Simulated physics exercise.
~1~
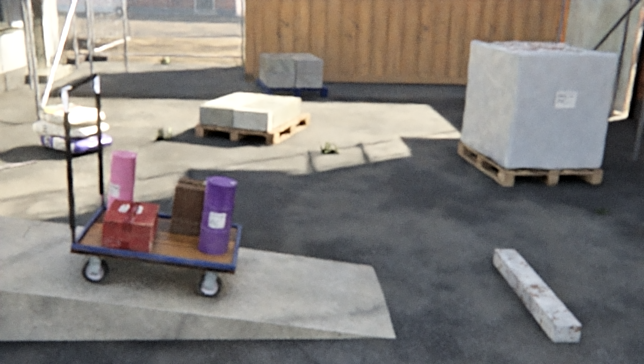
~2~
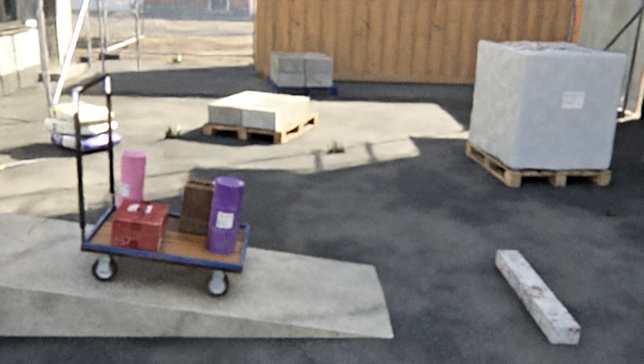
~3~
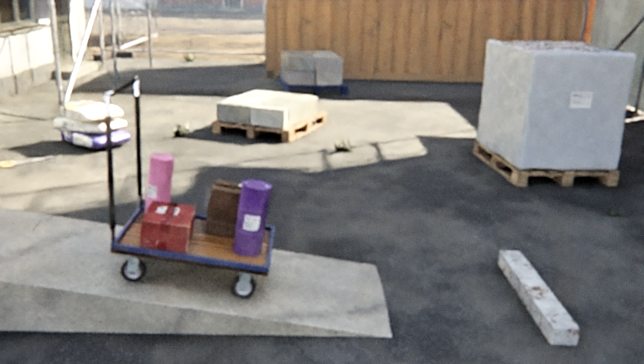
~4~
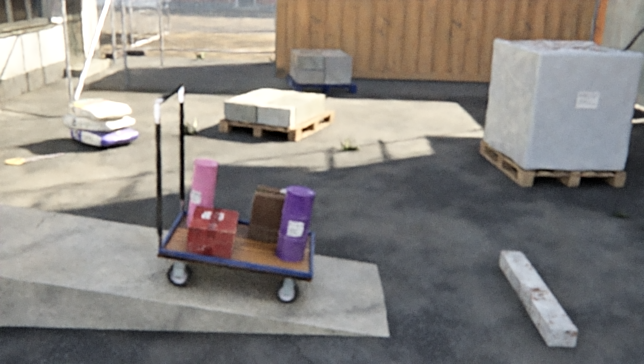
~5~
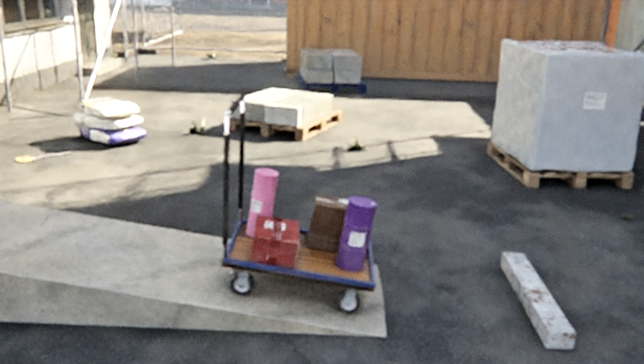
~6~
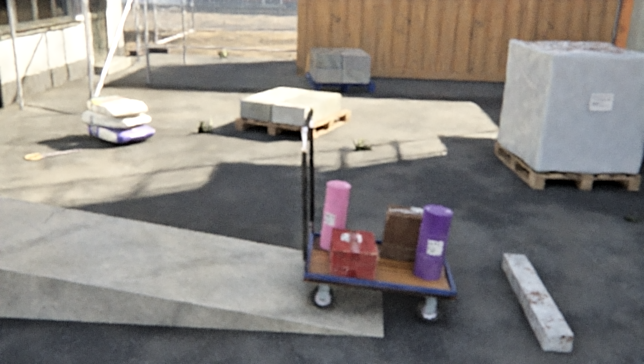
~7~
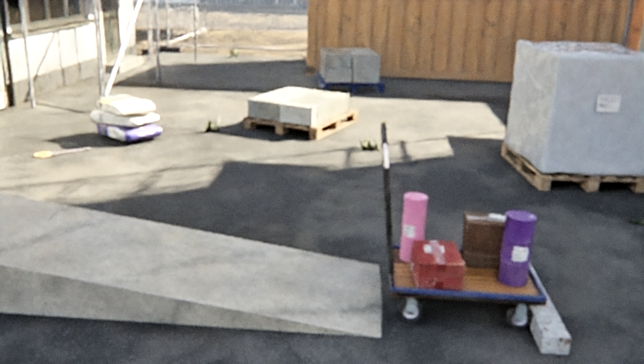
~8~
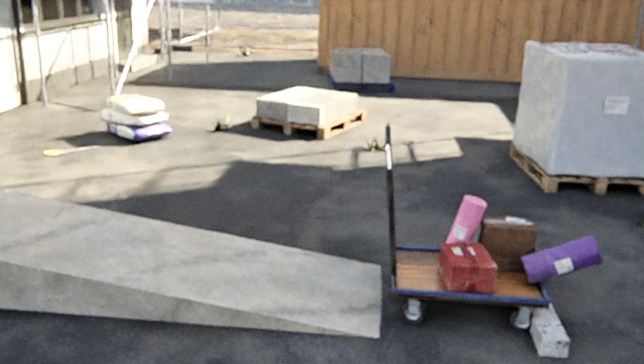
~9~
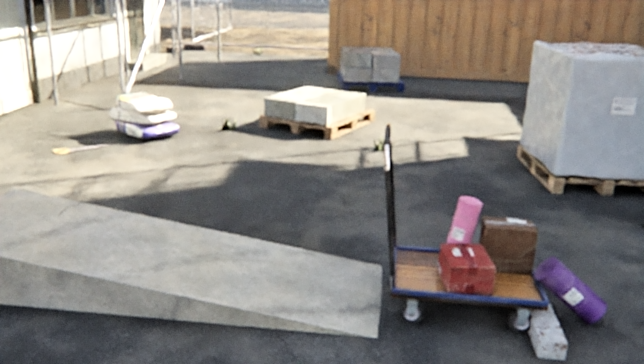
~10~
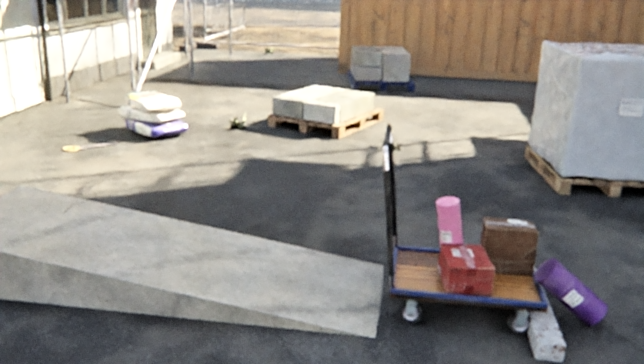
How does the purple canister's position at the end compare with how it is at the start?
At the start it stands on the trolley, leaning slightly with the slope of the ramp. At the end it is off the trolley by the kerb, tipped upside down at a slant.
A paved yard with a wooden fence and block-laden pallets behind is seen from slightly above, with a pale ramp at the left and a short kerb at the right. A trolley carrying a pink canister, a red parcel, a brown box and a purple canister rolls rightward down the ramp, with nobody holding it. It crosses the flat ground and stops at the kerb. The pink canister tilts to the right, while the purple one topples over the deck's edge. The purple canister ends slanted beside the kerb, and the pink one rocks back, still aboard with the parcel and box.
